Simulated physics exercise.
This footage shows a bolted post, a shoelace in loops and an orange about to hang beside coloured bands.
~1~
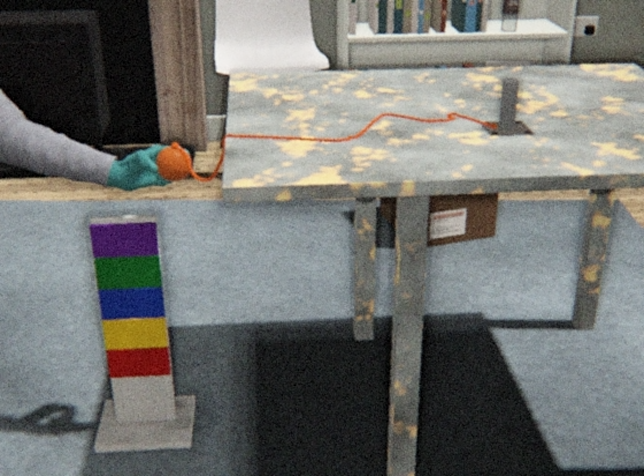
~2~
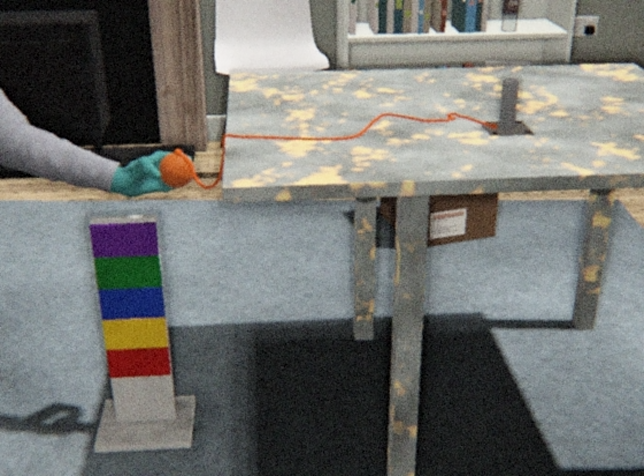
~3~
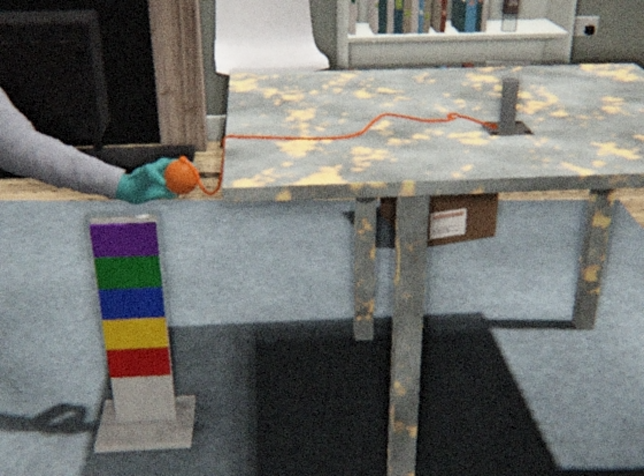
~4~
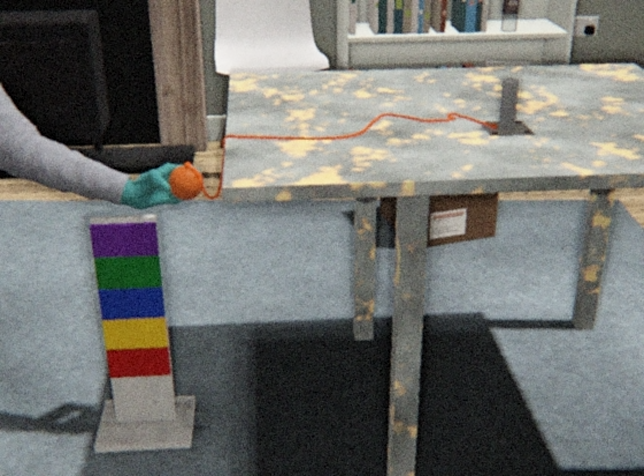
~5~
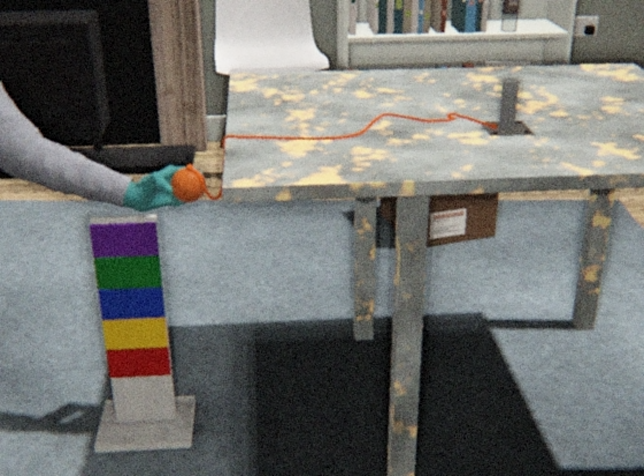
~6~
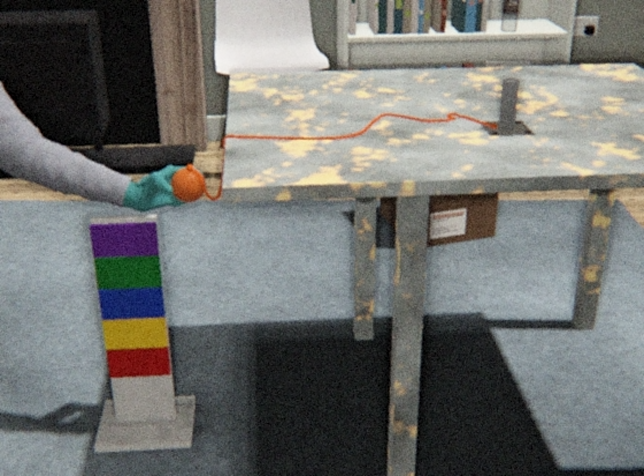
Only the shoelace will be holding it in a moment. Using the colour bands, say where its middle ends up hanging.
Its middle ends up at the yellow band.
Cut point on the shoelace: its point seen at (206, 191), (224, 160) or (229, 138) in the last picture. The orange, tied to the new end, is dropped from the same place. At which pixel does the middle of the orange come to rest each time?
Estimated positions in order: (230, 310); (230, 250); (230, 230).
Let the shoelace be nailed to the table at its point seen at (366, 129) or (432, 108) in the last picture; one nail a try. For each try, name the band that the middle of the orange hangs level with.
Green, then blue.
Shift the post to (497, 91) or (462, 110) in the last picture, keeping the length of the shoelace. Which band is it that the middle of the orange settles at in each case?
Blue; red.
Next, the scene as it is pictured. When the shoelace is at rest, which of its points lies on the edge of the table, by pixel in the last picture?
You'd find it at roughly (319, 139).
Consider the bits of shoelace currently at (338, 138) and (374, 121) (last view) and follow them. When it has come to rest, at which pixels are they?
(241, 128) and (309, 128), approximately.
Early on, orange near (211, 315); level with yellow.
Midway, orange near (251, 325); level with yellow.
Finally, orange near (238, 332); level with yellow. The shoelace holds its middle at yellow.
